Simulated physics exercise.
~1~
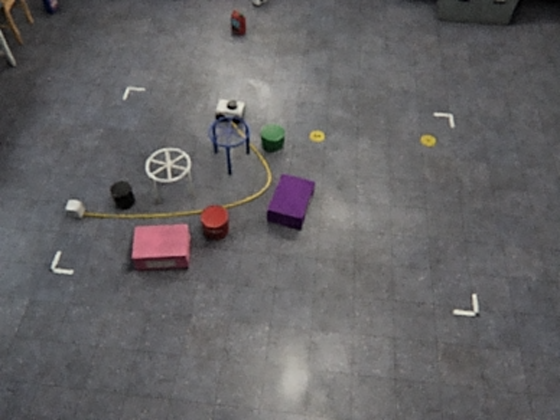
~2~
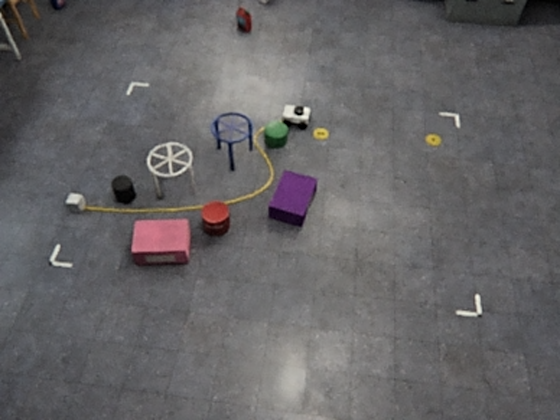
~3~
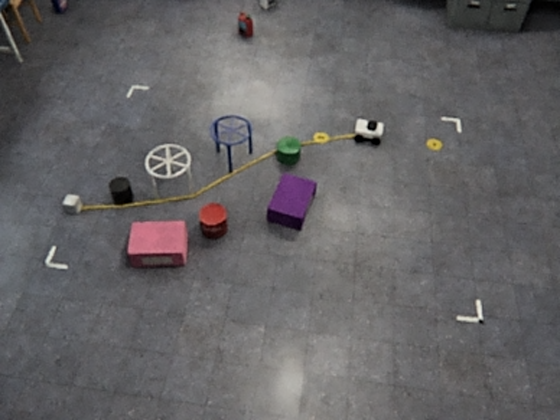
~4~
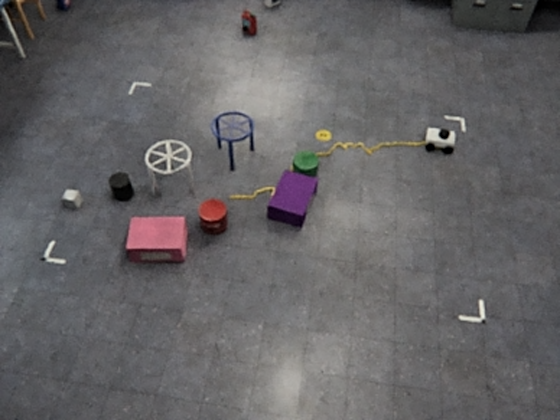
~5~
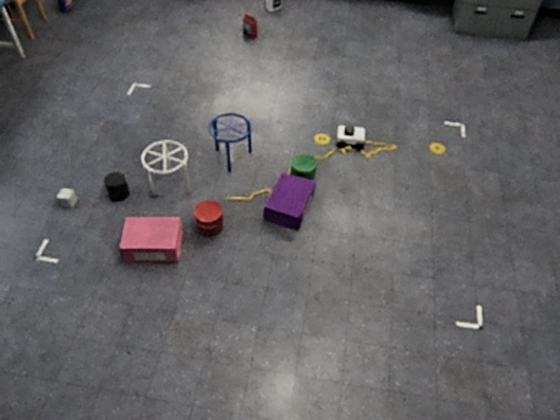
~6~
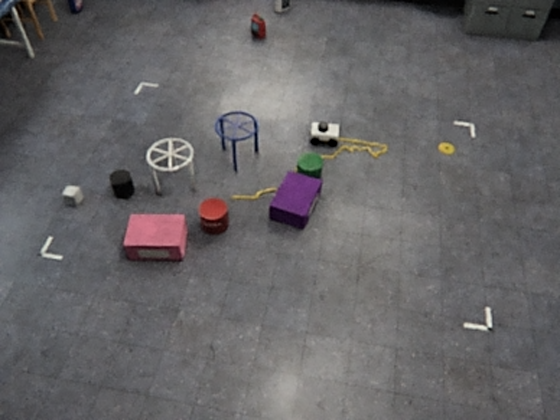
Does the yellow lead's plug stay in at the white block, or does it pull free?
It pulls free. The lead comes away from the white block as the cart travels right, and it is still detached at the end.
